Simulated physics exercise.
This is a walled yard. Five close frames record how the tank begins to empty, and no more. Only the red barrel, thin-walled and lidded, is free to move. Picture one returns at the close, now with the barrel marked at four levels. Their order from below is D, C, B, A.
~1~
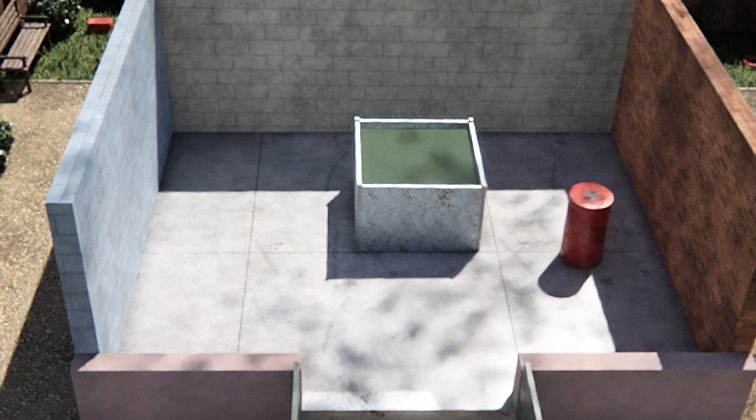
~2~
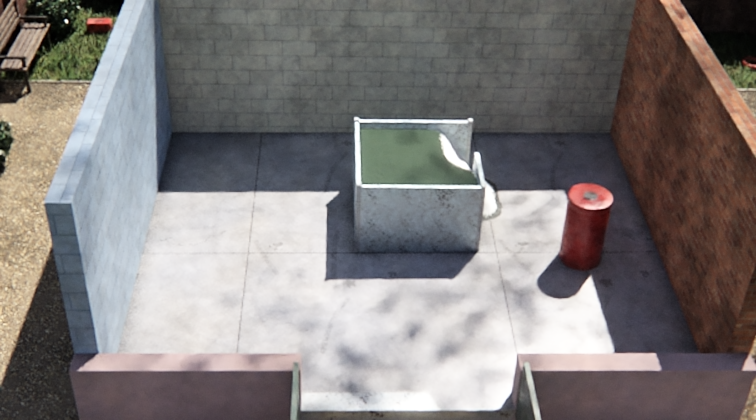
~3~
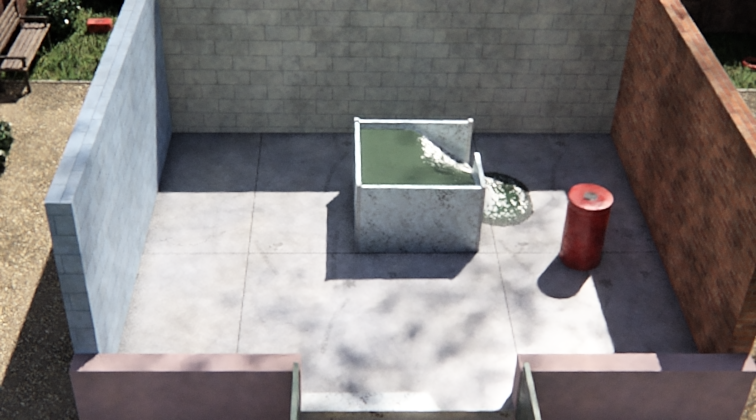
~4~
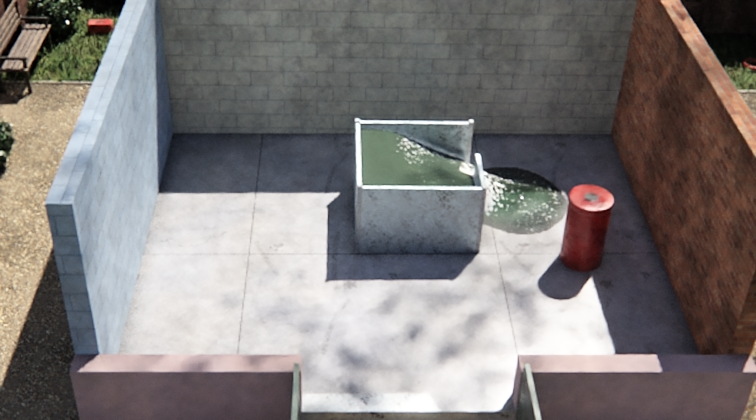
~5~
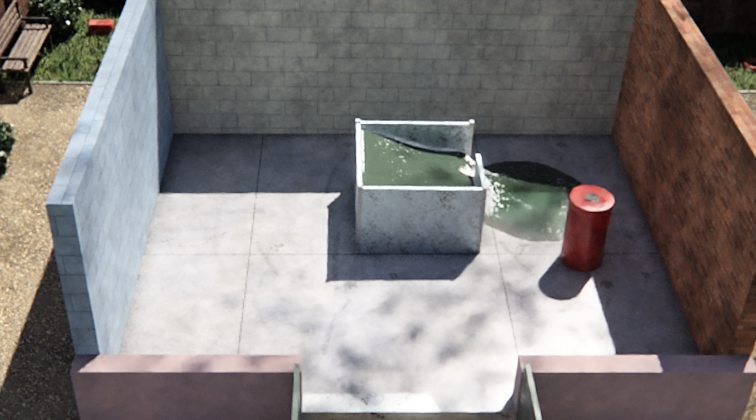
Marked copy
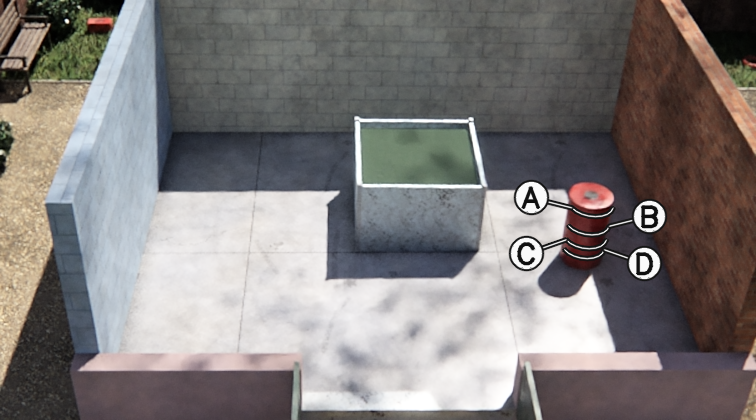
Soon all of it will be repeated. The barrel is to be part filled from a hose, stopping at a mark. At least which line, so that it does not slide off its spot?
That is line D.
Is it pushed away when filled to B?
No.
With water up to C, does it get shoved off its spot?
No.
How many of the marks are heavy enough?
All four.
On the marked copy, A at (595, 216); B at (591, 234); C at (589, 248); D at (587, 258); from the bottom up D, C, B, A.
With A, it does not move.
With B, it does not move.
With C, it does not move.
With D, it does not move.
